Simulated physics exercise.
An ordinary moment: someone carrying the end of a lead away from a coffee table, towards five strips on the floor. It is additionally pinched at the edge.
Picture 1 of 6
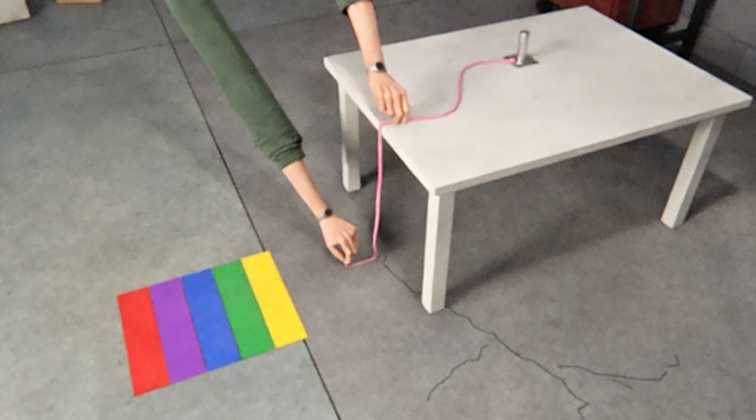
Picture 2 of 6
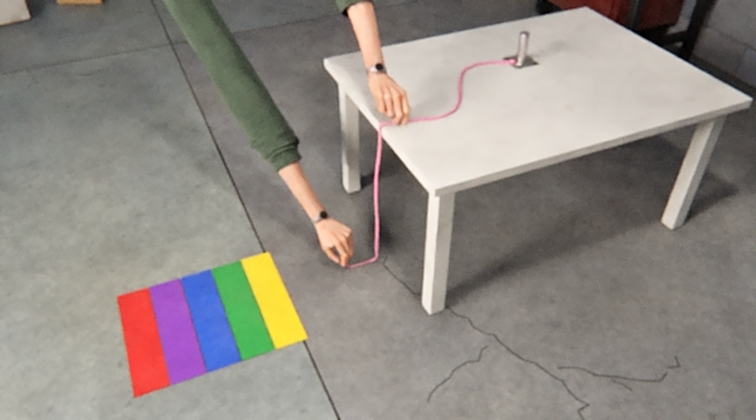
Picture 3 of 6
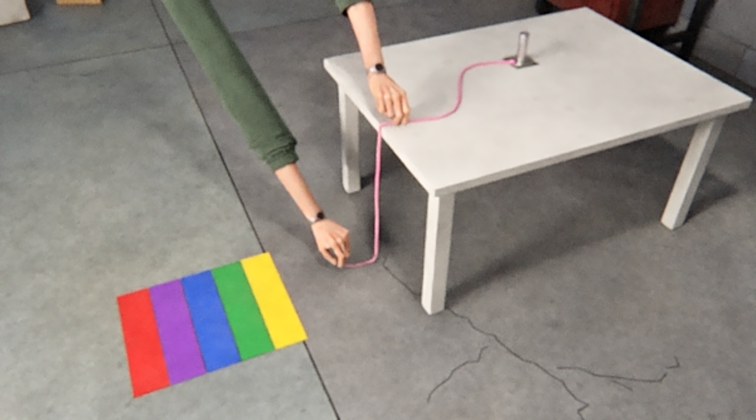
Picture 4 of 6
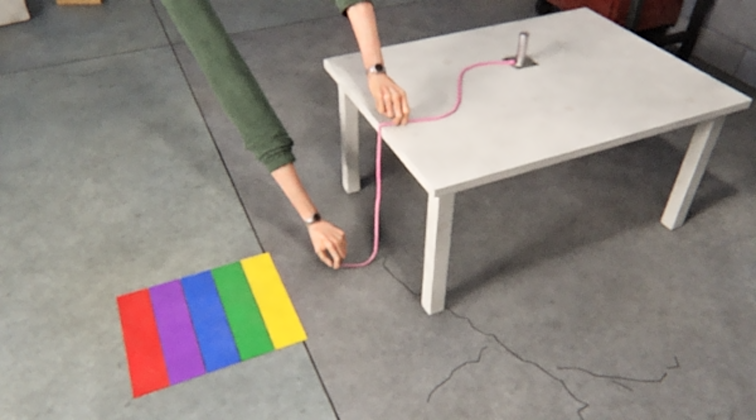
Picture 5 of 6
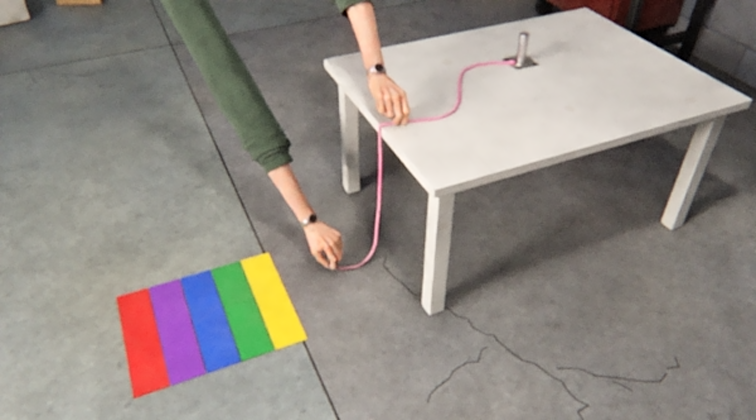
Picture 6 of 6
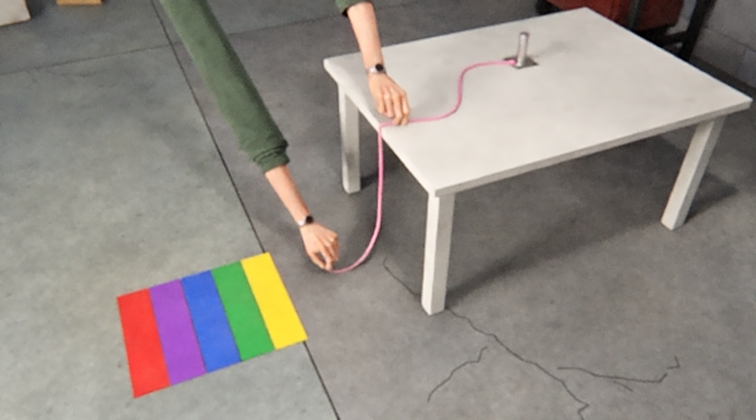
The footage shows one hand pinching a pink cord at the edge of a white table while the other, near the floor, draws the cord's end slightly left, towards five coloured strips.
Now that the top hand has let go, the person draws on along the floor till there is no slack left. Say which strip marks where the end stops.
The blue strip marks it.
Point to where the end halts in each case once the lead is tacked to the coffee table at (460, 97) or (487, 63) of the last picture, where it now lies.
I'd put it around (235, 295) the first time and around (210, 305) the second.
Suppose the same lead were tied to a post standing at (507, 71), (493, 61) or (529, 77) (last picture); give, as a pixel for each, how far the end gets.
Going by the last picture, roughly (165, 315), (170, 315) and (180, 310).
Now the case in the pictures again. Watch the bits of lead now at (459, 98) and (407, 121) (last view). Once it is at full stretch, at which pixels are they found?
The first settles around (428, 97), the second around (366, 128).
Early on, end near (262, 287); over yellow.
Midway, end near (225, 298); over green.
At the end of the slack, end near (202, 305); over blue. It gets as far as the blue strip.
